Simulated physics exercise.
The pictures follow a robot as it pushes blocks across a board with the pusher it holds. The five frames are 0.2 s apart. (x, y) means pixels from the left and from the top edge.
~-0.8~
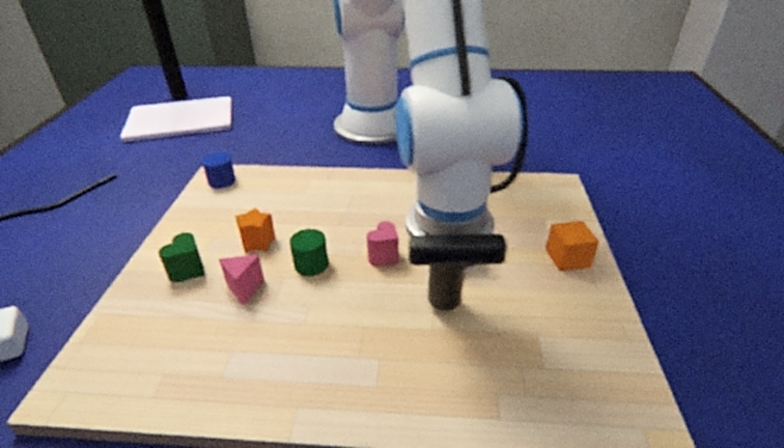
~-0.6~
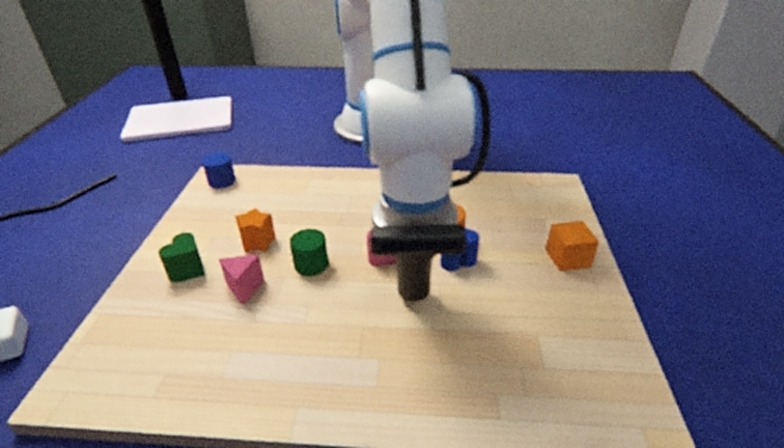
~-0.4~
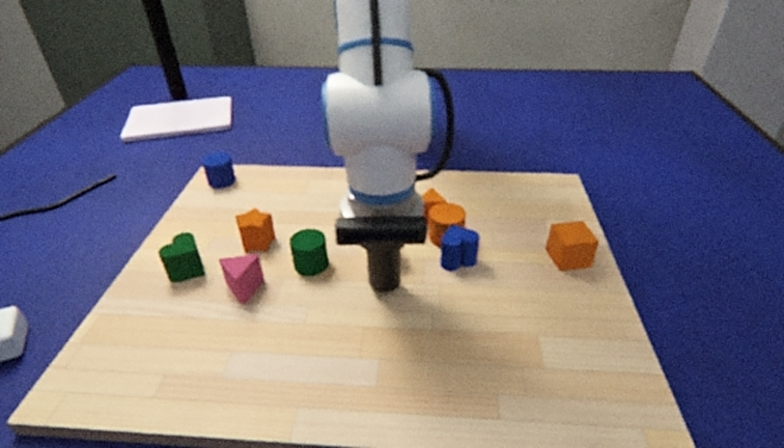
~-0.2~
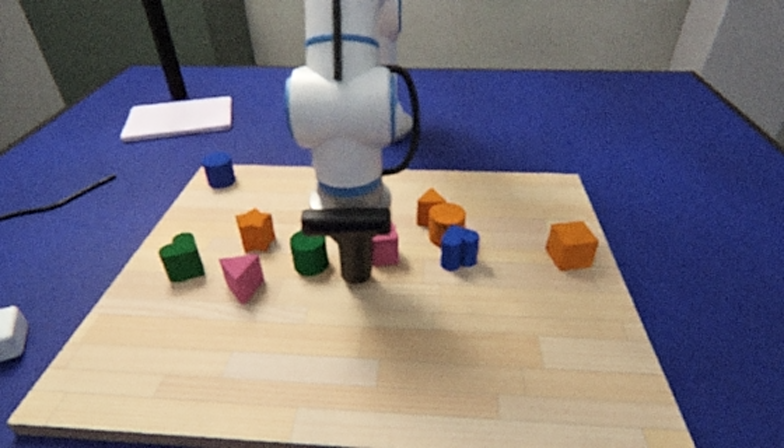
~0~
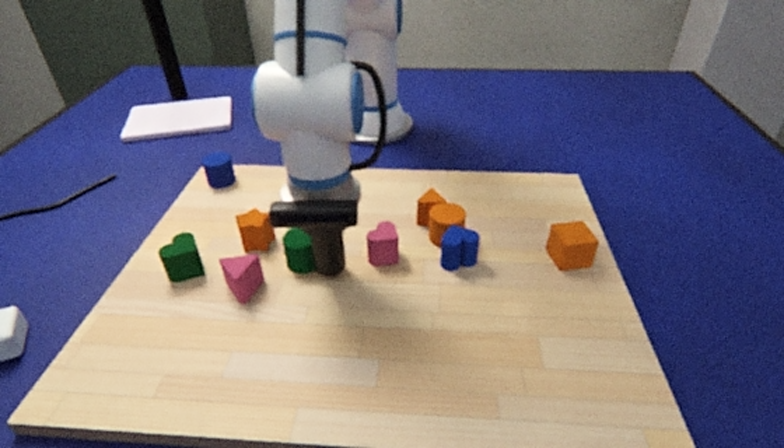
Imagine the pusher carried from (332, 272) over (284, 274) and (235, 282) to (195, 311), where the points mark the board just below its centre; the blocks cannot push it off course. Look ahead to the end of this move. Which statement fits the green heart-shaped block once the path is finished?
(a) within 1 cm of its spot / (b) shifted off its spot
That would be a.
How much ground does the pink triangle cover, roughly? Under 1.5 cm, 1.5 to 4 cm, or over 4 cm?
Result: Over 4 cm.
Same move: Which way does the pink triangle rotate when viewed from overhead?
Seen from above, counterclockwise.
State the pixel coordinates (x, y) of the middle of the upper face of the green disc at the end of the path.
Its top middle is near (261, 228).
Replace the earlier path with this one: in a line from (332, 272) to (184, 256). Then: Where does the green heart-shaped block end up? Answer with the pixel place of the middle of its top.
Its top middle will sit at (151, 249).
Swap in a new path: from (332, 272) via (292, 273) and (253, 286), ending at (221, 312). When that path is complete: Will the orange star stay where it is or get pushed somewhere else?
Here the orange star moves off its spot.
The first path, step by step. One third of the way, pusher at (282, 268); orange star at (248, 215); green disc at (269, 229).
Two thirds of the way, pusher at (232, 276); pink triangle at (210, 278), turned 75° anticlockwise; orange star at (245, 211); green disc at (261, 228).
At the end, pusher at (193, 305); green heart-shaped block still; pink triangle at (184, 308), turned 140° anticlockwise; orange star at (245, 211); green disc at (261, 228).
